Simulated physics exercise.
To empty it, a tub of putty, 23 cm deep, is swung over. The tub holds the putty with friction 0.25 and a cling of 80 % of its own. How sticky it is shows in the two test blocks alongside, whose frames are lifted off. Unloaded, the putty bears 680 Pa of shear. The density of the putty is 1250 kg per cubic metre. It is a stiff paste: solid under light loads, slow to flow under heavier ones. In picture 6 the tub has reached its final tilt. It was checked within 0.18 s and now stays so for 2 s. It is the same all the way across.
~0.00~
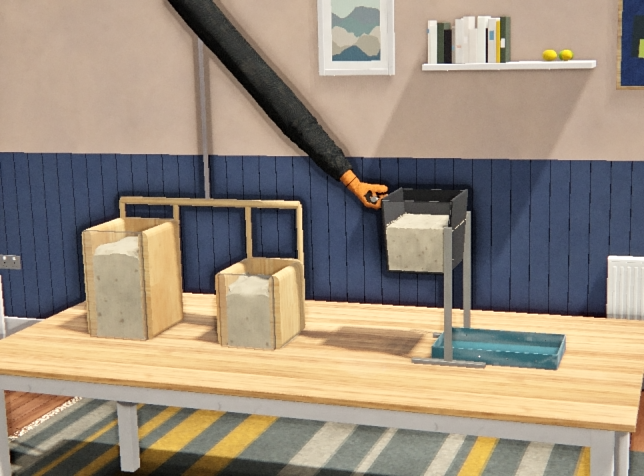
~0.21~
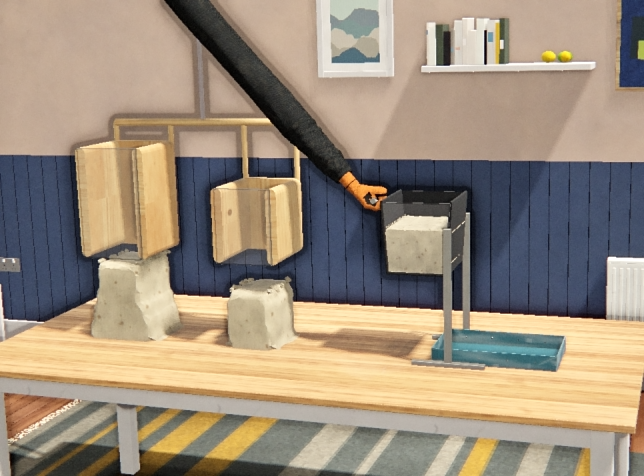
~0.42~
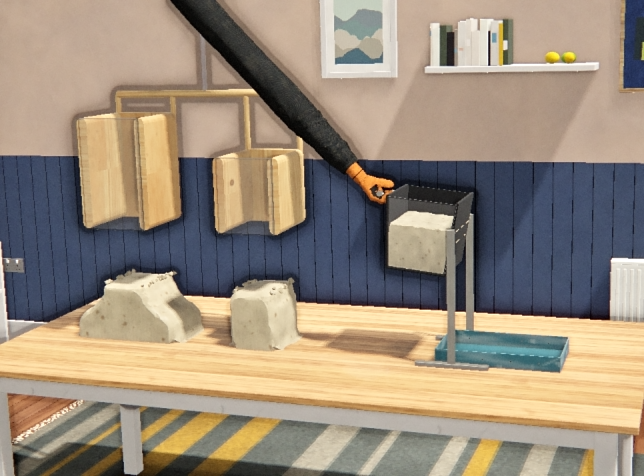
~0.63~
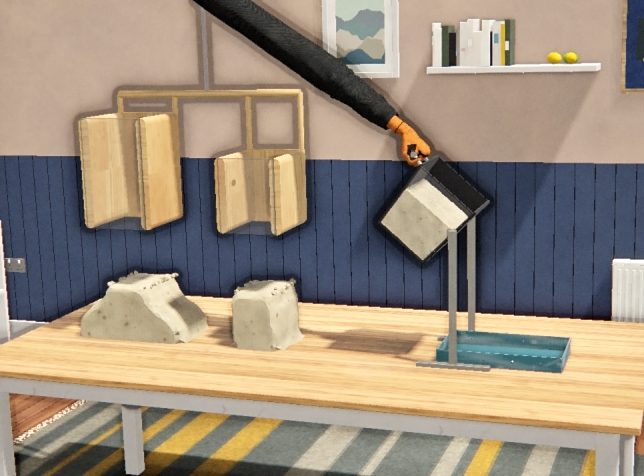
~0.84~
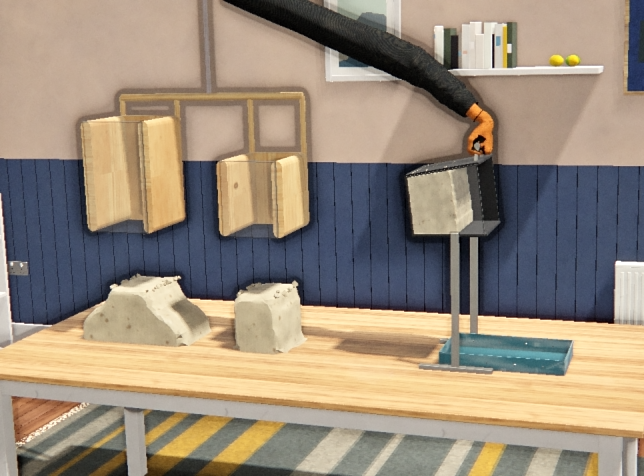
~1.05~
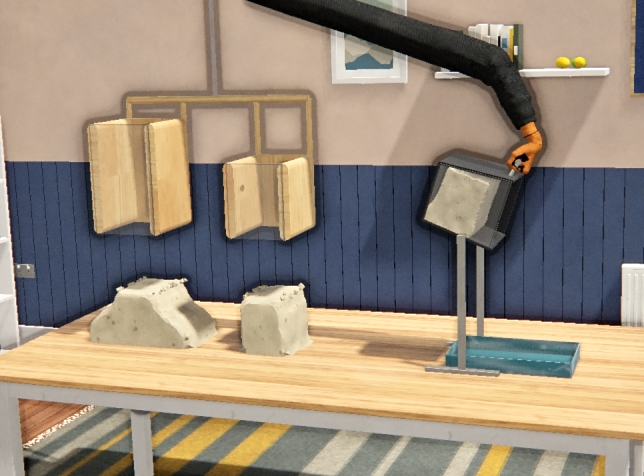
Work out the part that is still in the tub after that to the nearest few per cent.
The part that is still in the tub after that is near 0 %.
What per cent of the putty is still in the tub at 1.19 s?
Near 100 %.
By 1.19 s, the tub is at 108 degrees and holds 100 %.
By 1.36 s, the tub is at 108 degrees and holds 63 %.
By 1.53 s, the tub is at 108 degrees and holds 34 %.
By 1.70 s, the tub is at 108 degrees and holds 2 %.
By 3.05 s, at the end, the tub is at 108 degrees and holds 0 %.
